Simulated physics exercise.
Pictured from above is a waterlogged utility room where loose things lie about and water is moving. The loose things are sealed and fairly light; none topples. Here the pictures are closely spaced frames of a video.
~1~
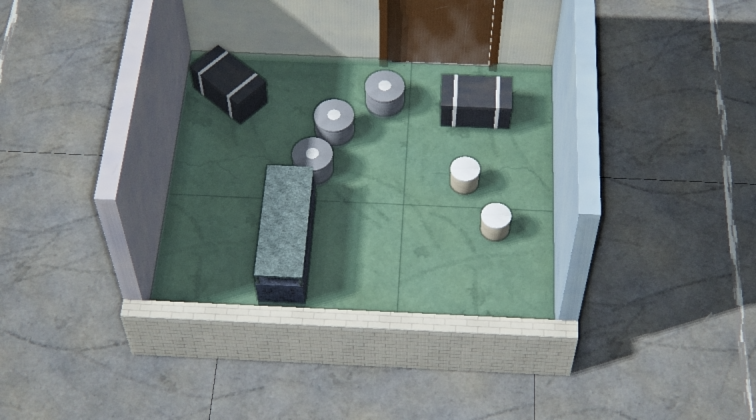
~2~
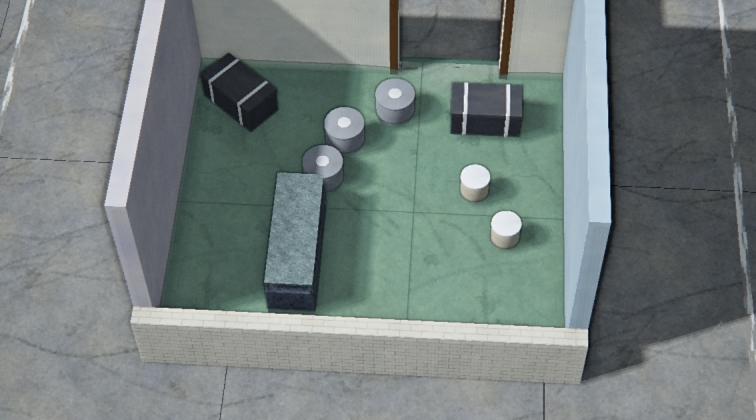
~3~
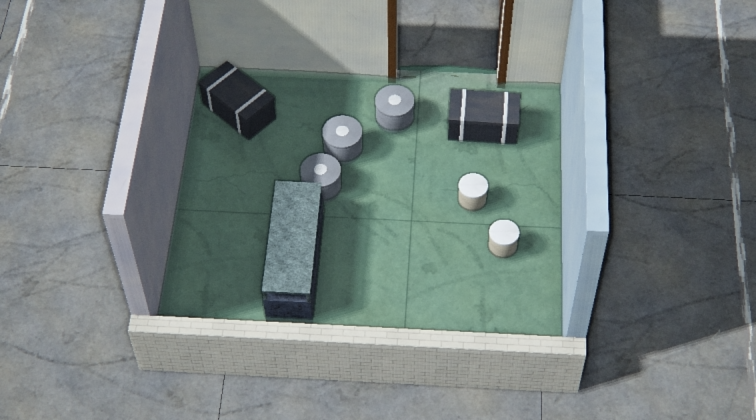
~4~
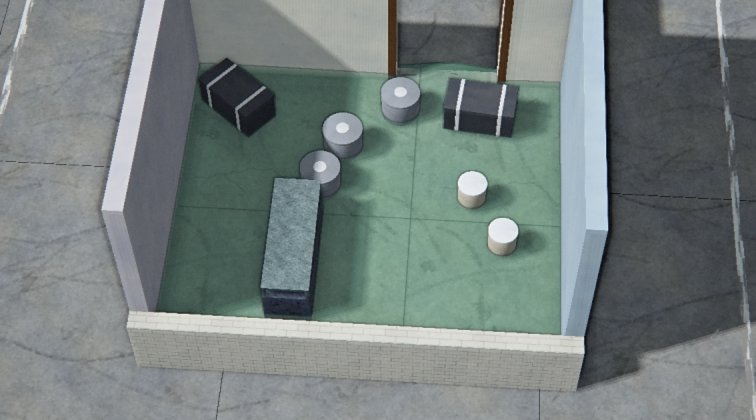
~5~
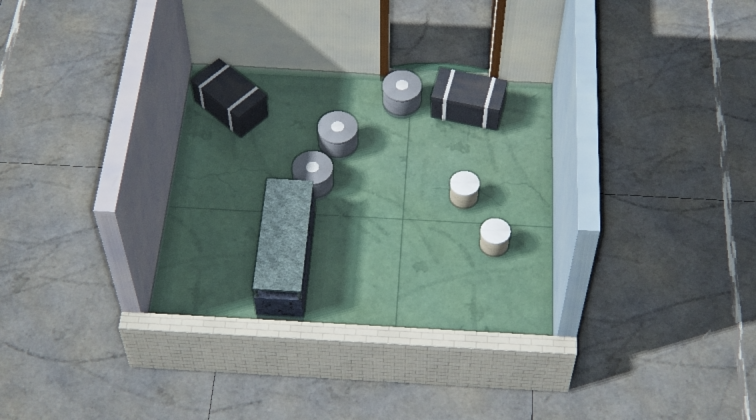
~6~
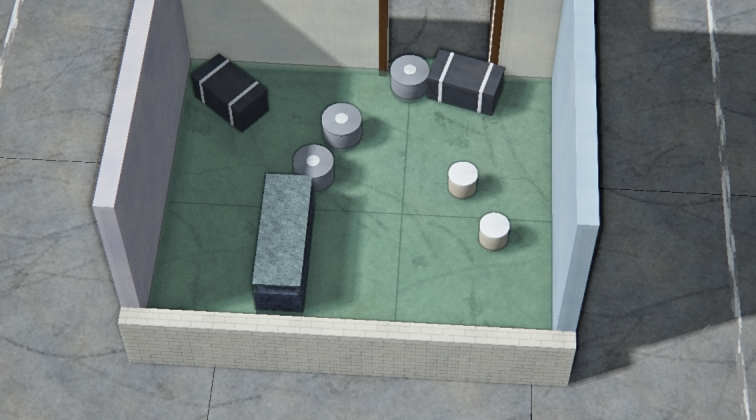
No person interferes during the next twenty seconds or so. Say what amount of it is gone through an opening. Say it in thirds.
The answer is two thirds or more.
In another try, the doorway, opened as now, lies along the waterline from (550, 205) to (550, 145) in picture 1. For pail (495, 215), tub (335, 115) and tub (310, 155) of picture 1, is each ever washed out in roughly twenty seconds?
Lab log - 1: Escaped; 2: Retained; 3: Retained.
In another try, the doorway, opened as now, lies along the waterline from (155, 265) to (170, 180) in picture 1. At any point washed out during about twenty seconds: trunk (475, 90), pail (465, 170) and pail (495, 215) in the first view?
One by one, that's not lost, not lost, not lost.
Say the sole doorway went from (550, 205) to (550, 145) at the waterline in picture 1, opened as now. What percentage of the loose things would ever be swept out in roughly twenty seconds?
Close to 30 percent.
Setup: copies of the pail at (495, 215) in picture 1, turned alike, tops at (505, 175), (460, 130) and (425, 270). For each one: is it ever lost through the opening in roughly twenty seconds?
The three, in sequence: Departs, departs and remains behind.
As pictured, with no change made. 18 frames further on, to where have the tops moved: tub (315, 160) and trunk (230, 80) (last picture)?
Estimate: (385, 124), then (282, 74).
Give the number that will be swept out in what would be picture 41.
The answer here is 5.
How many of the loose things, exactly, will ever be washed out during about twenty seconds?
You get 7.
A moment on, 2 of 7 are out; 5 afloat.
Next, 4 of 7 are out; 3 afloat.
Later, 5 of 7 are out; 2 afloat.
In the end, 7 of 7 are out; 0 afloat.
